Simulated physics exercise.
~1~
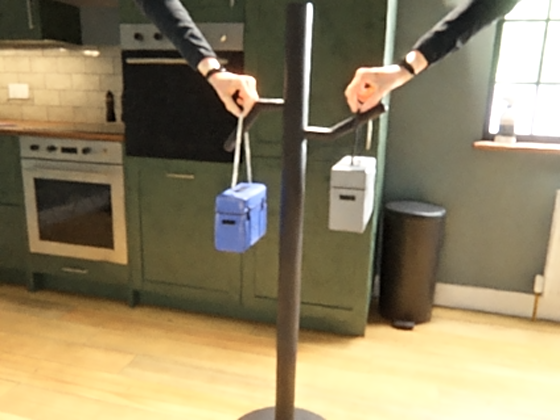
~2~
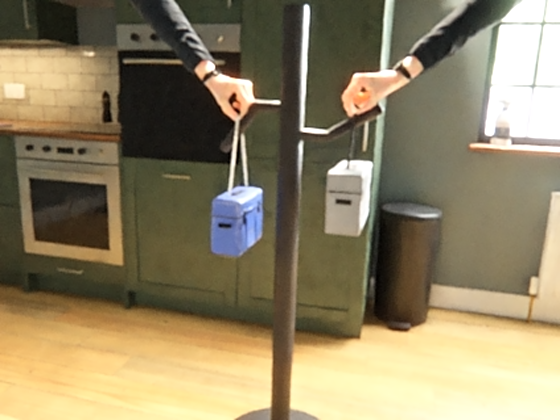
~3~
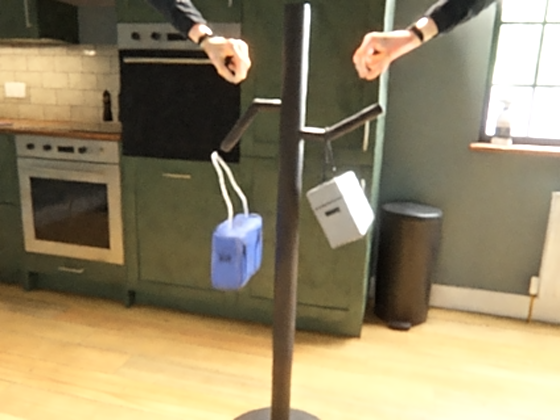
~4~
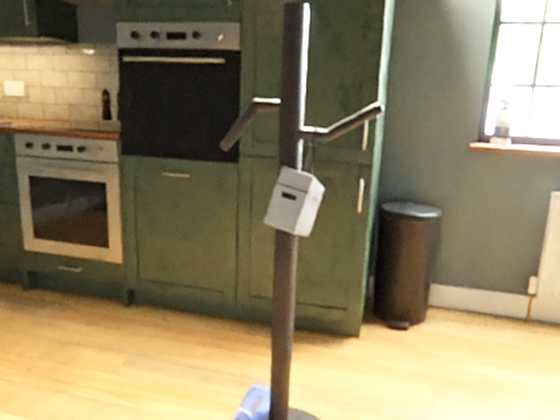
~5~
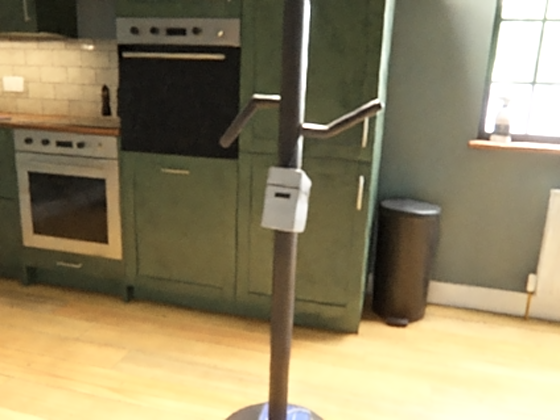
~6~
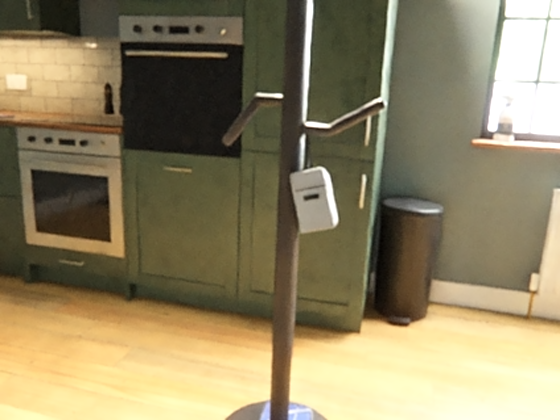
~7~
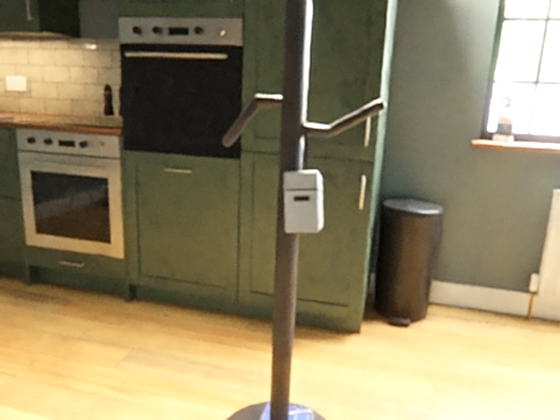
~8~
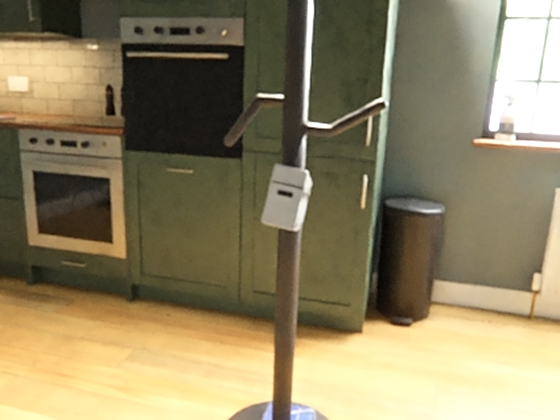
In a kitchen with dark green cupboards and a pale wooden floor, a slightly swaying view faces a dark post with two rod-like pegs. Two hands reach in from above, holding a blue case by its loop at the left peg and a grey case at the right peg. The hands let go and draw back, and the blue case slips off and drops to the floor by the foot of the post. The grey case swings left in front of the post, still hanging from its loop. It sways gently from side to side and remains hanging, while the blue case lies on the floor.
